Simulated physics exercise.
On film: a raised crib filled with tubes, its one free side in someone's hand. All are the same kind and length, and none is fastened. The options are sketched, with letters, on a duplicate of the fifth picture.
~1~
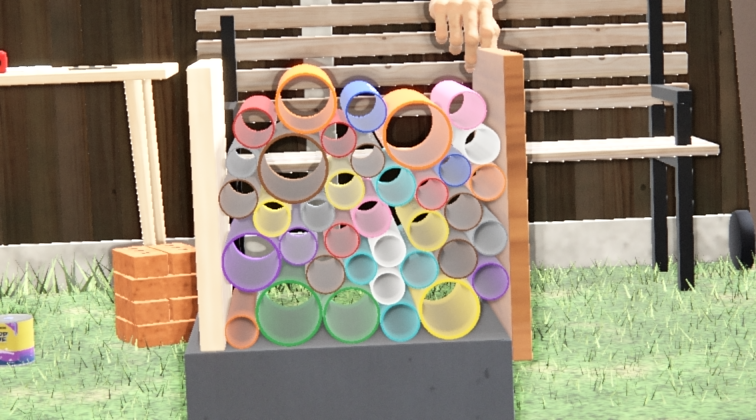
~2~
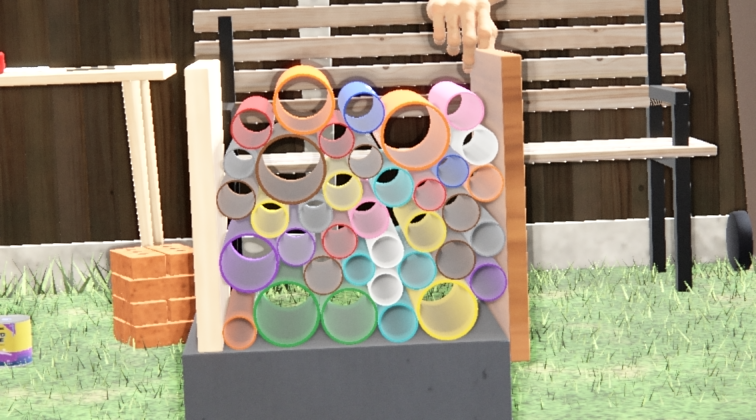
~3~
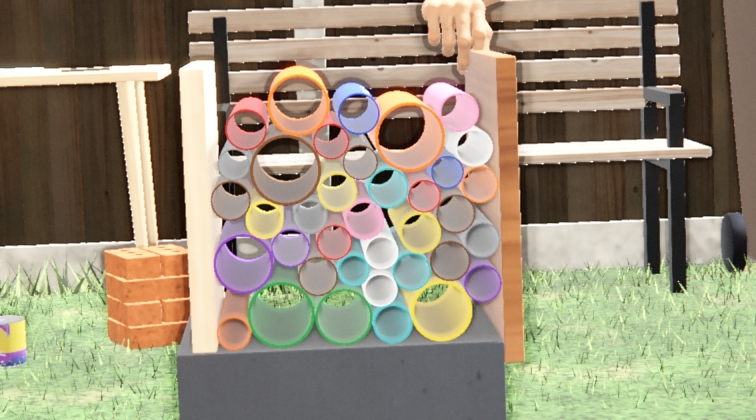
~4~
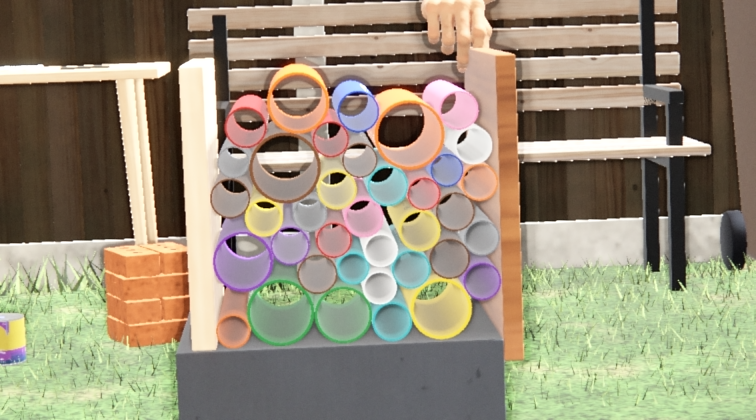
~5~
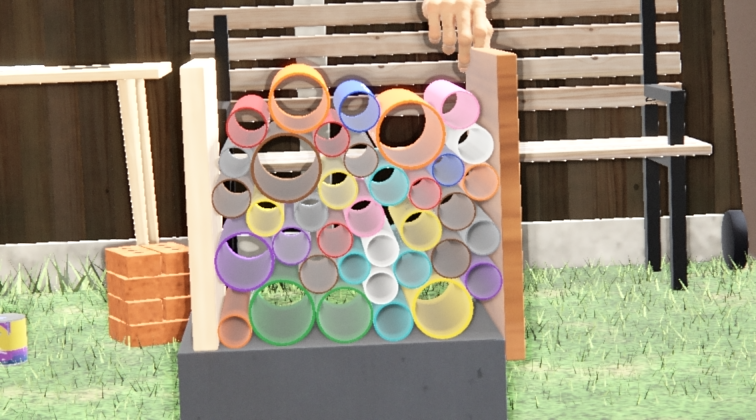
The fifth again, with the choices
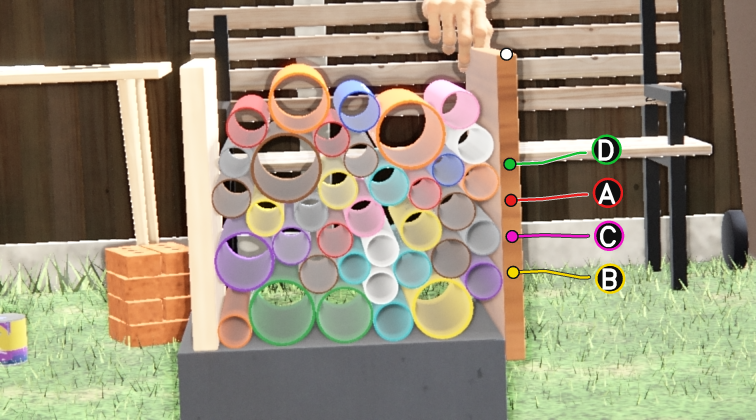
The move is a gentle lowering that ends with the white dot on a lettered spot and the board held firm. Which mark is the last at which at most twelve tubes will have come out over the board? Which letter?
Stop at B.
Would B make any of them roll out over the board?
Yes, at B.
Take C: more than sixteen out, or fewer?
At C, fewer than sixteen.
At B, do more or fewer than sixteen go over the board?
It loses fewer than sixteen.
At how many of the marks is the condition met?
Four of the four.
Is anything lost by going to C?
At C: Yes.
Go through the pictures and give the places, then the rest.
The first picture shows an orange tube (306, 103); side board (500, 192); an orange tube (242, 332).
The second picture shows an orange tube (239, 332); a white tube (386, 289).
The third picture shows a turquoise tube (354, 270); a purple tube (290, 248).
The fourth picture shows an orange tube (479, 182); a yellow tube (337, 190).
The fifth picture shows a brown tube (361, 160); an orange tube (300, 103); side board (493, 192).
On the marked copy, A at (511, 200); B at (513, 272); C at (512, 236); D at (510, 164); the white dot at (507, 54).
Following B. Soon after the start, top of the board (498, 149).
Later, top of the board (501, 252).
In the end, top of the board (502, 272), about seven out over the board.
As for the rest, A one out over the board; C three out over the board; D none out over the board.
